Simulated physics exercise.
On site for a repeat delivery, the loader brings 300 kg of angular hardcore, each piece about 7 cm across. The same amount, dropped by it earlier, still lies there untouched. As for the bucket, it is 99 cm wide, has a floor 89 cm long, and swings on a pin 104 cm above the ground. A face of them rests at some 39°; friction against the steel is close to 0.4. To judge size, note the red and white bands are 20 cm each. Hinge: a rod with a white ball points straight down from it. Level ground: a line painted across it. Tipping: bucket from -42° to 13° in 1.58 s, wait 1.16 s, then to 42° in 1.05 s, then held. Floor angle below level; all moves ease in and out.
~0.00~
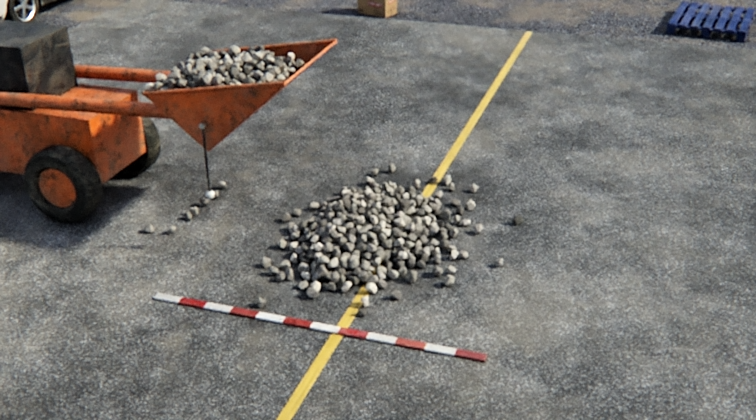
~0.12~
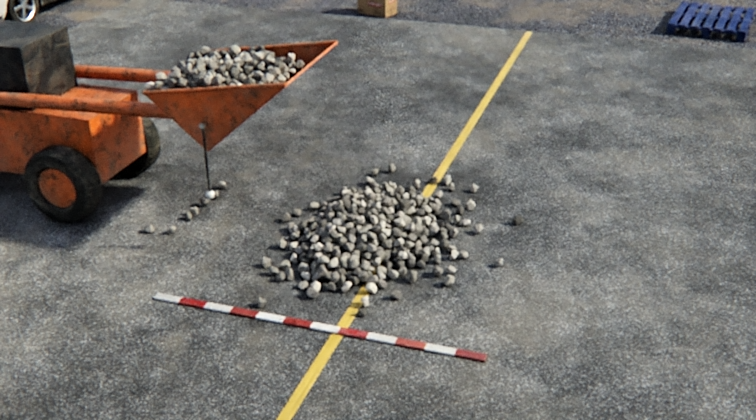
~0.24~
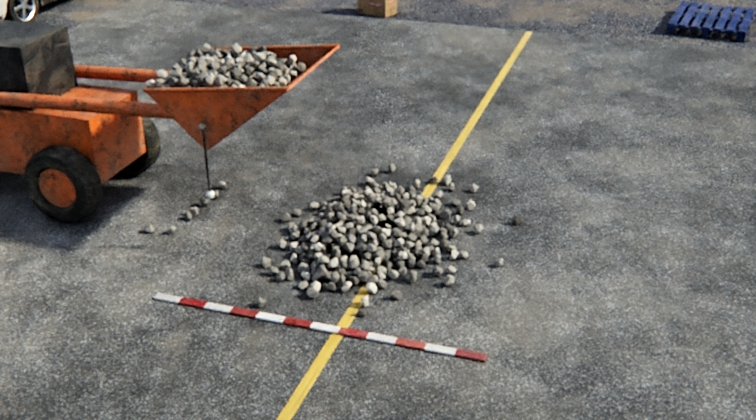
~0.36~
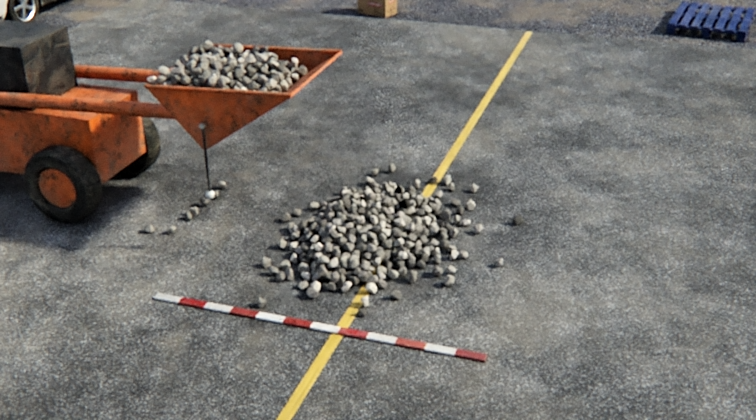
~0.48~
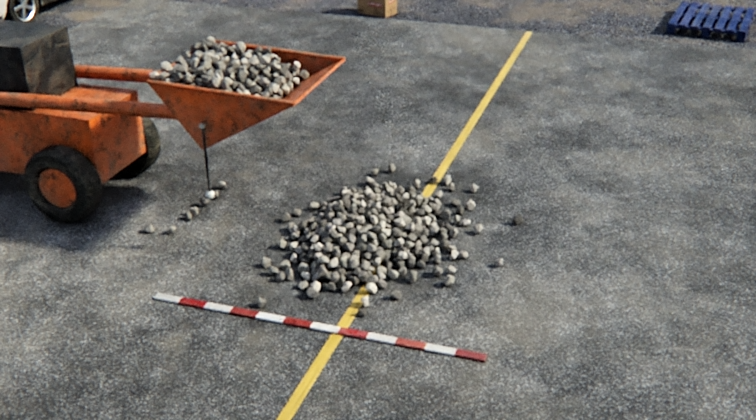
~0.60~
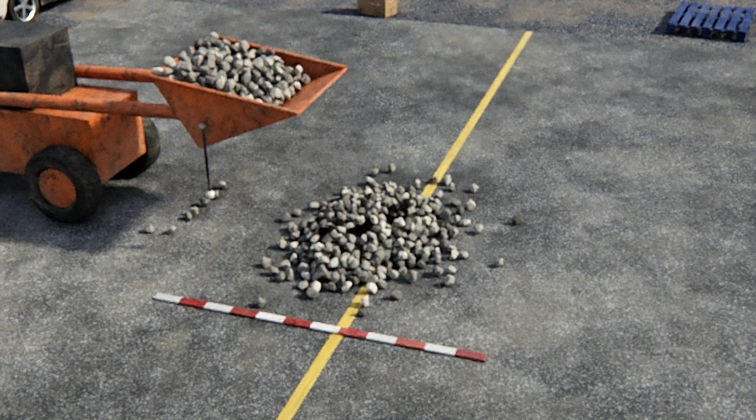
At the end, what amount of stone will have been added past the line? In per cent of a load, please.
Close to 1 parts in a hundred.
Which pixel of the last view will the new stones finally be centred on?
In the last view, somewhere near (318, 213).
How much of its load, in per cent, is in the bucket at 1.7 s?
About 100 per cent.
After 1.2 s the floor is at 4°; in per cent of one load, 100 in the bucket, 80 short of the line, 21 past the line; the foremost stones are at (471, 252).
After 1.7 s the floor is at 13°; in per cent of one load, 100 in the bucket, 80 short of the line, 21 past the line; the foremost stones are at (471, 252).
After 4.2 s the floor is at 42°; in per cent of one load, 4 in the bucket, 174 short of the line, 22 past the line; the foremost stones are at (471, 252).
After 6.8 s the floor is at 42°; in per cent of one load, 0 in the bucket, 178 short of the line, 23 past the line; the foremost stones are at (471, 252). Net gain past the line, 1.
